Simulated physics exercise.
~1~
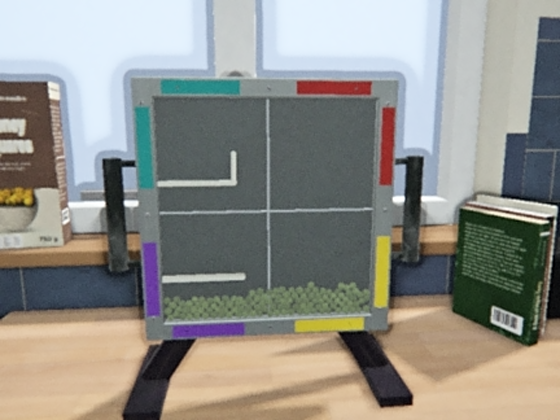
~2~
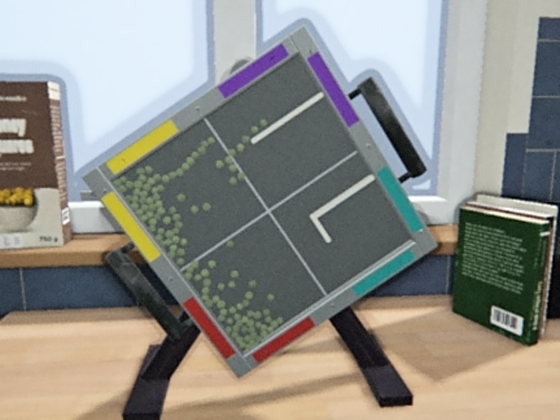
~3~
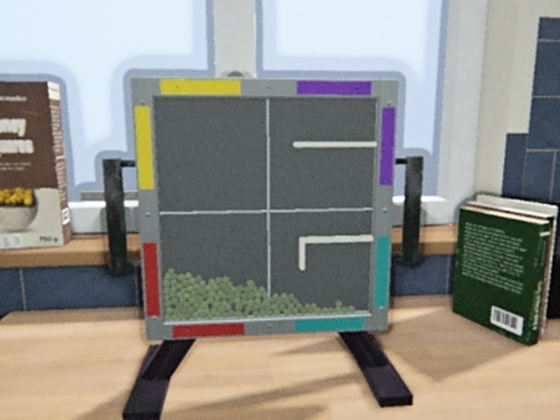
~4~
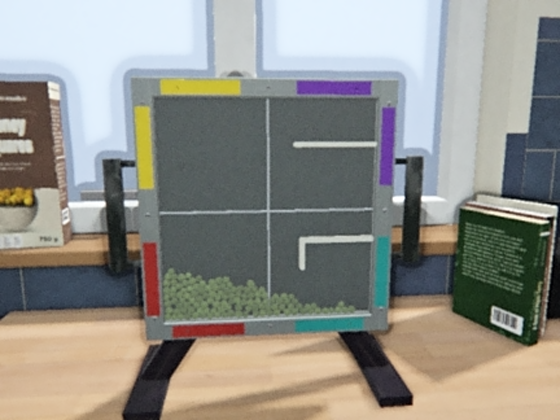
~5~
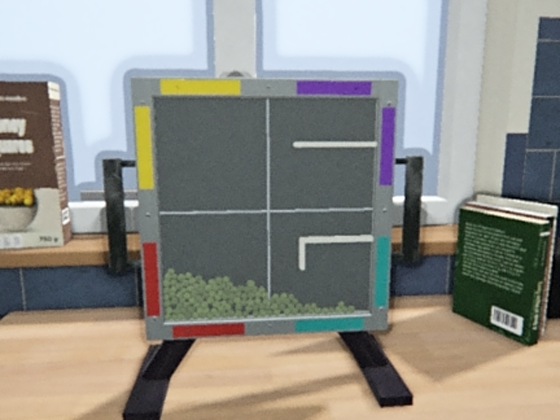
Square framed case of green peas turning upside down on its stand, peas tumbling and settling mostly in the red quarter.
